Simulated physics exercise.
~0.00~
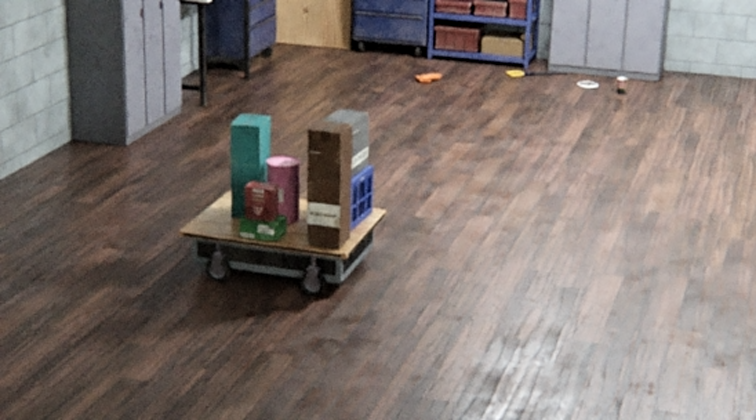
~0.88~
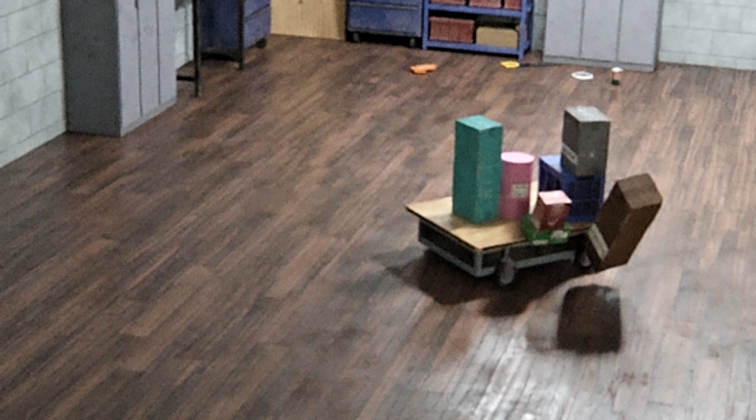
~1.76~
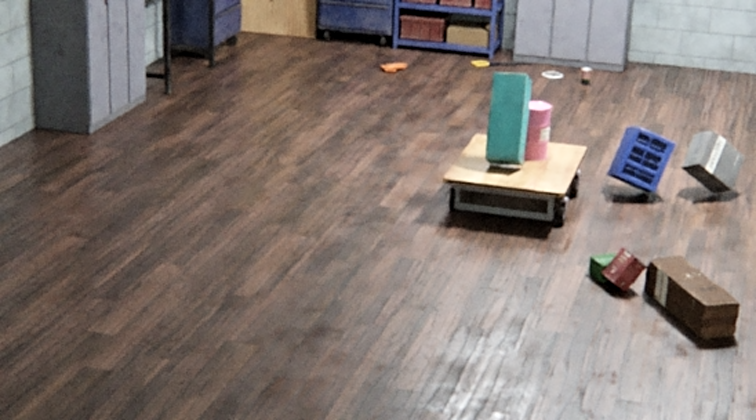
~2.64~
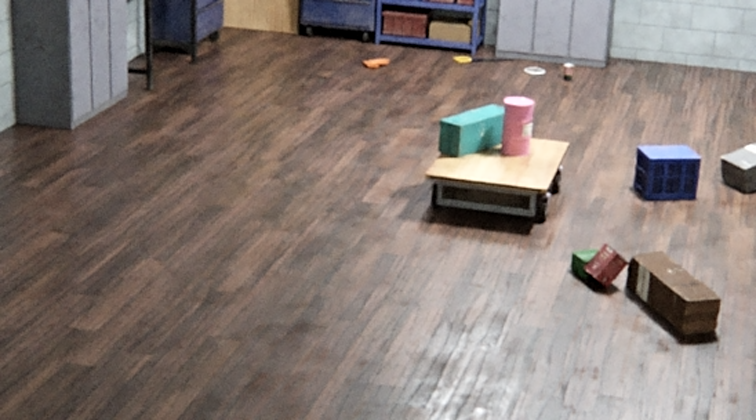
Loaded wooden cart moving right and turning, spilling five items onto the floor, then stopping with turquoise box toppling beside upright pink canister.
